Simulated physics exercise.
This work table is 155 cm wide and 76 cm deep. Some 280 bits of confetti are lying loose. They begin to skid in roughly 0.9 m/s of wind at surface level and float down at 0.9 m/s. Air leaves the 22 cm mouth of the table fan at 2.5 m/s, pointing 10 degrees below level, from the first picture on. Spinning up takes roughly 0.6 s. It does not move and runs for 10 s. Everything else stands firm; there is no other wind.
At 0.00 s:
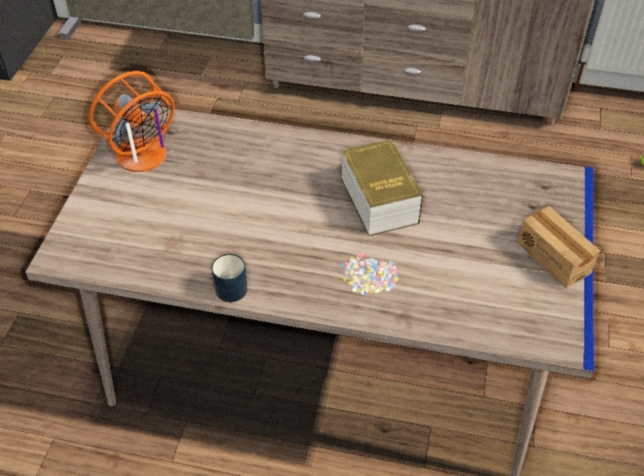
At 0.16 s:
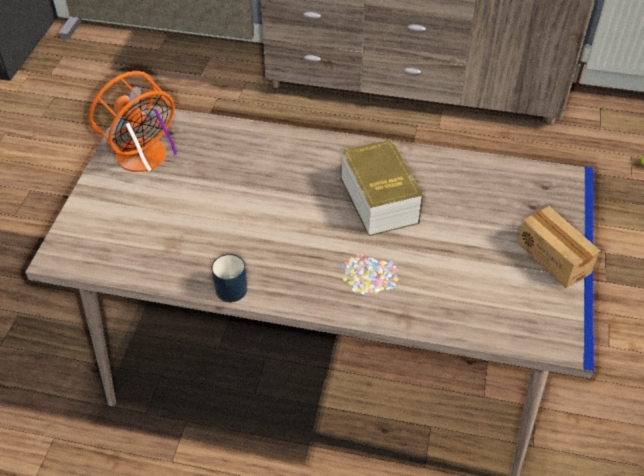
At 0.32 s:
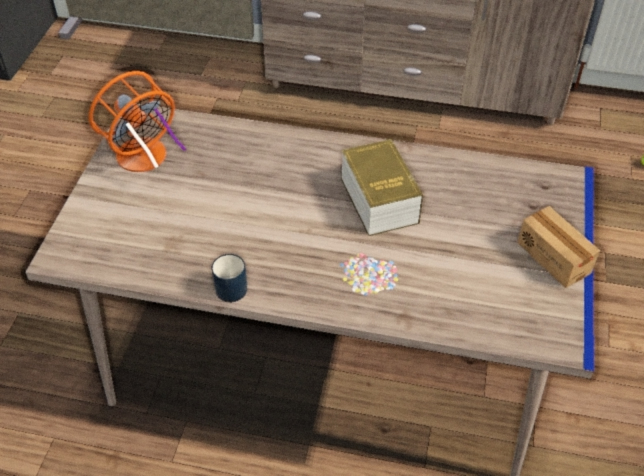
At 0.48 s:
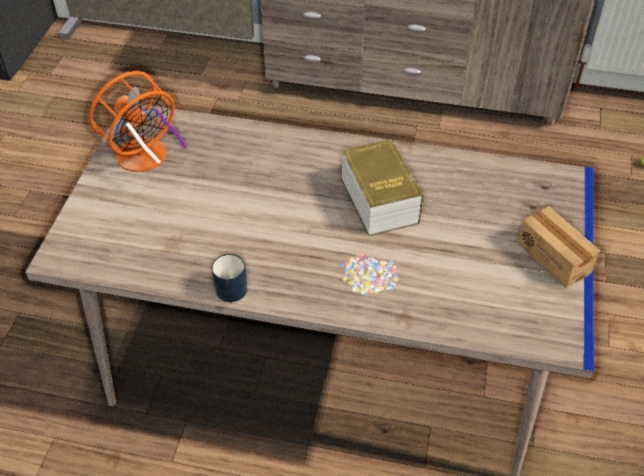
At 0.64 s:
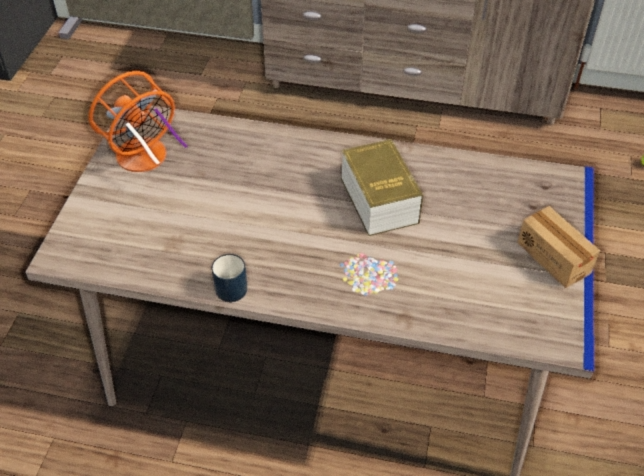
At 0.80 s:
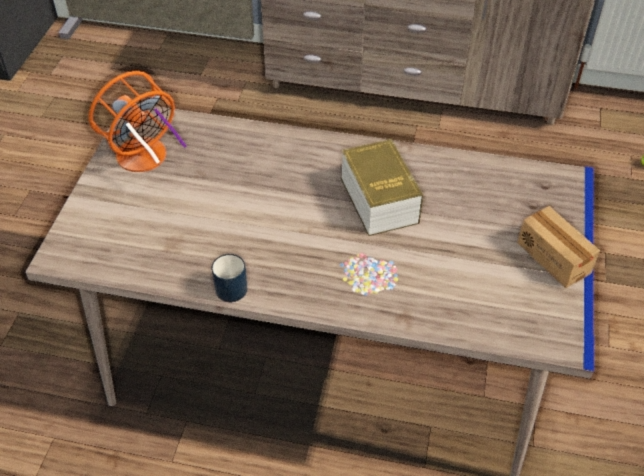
Ribbons on an orange fan at the table's far left swung outward and kept fluttering slightly, while a patch of pastel confetti lay undisturbed among a dark mug, a thick book and a cardboard box.
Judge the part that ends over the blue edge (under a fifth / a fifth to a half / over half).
By then between a fifth and a half are over the blue edge.
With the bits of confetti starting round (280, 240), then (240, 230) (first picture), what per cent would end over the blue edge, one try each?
In that order: 30 %, 10 %.
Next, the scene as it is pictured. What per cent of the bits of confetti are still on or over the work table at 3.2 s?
Some 30 per cent.
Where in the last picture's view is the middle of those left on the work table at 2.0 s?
Around (525, 280).
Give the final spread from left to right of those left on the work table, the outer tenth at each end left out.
Roughly 30 cm.
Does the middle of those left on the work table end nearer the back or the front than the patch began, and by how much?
Towards the back, some 10 cm.
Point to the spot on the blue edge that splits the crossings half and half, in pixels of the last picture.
Around (594, 338).
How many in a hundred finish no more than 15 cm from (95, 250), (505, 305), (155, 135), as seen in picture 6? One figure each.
In turn about 0 %, 15 %, 0 %.
After 2.0 s, 58 % are on the move or not yet settled, 34 % are over the blue edge; the middle of those still in play is near (526, 281).
After 3.2 s, 17 % are on the move or not yet settled, 36 % are over the blue edge; the middle of those still in play is near (525, 280).
After 5.5 s, 15 % are on the move or not yet settled, 37 % are over the blue edge; the middle of those still in play is near (519, 275).
After 10.0 s, at the end, 37 % are over the blue edge; the middle of those still in play is near (519, 275).
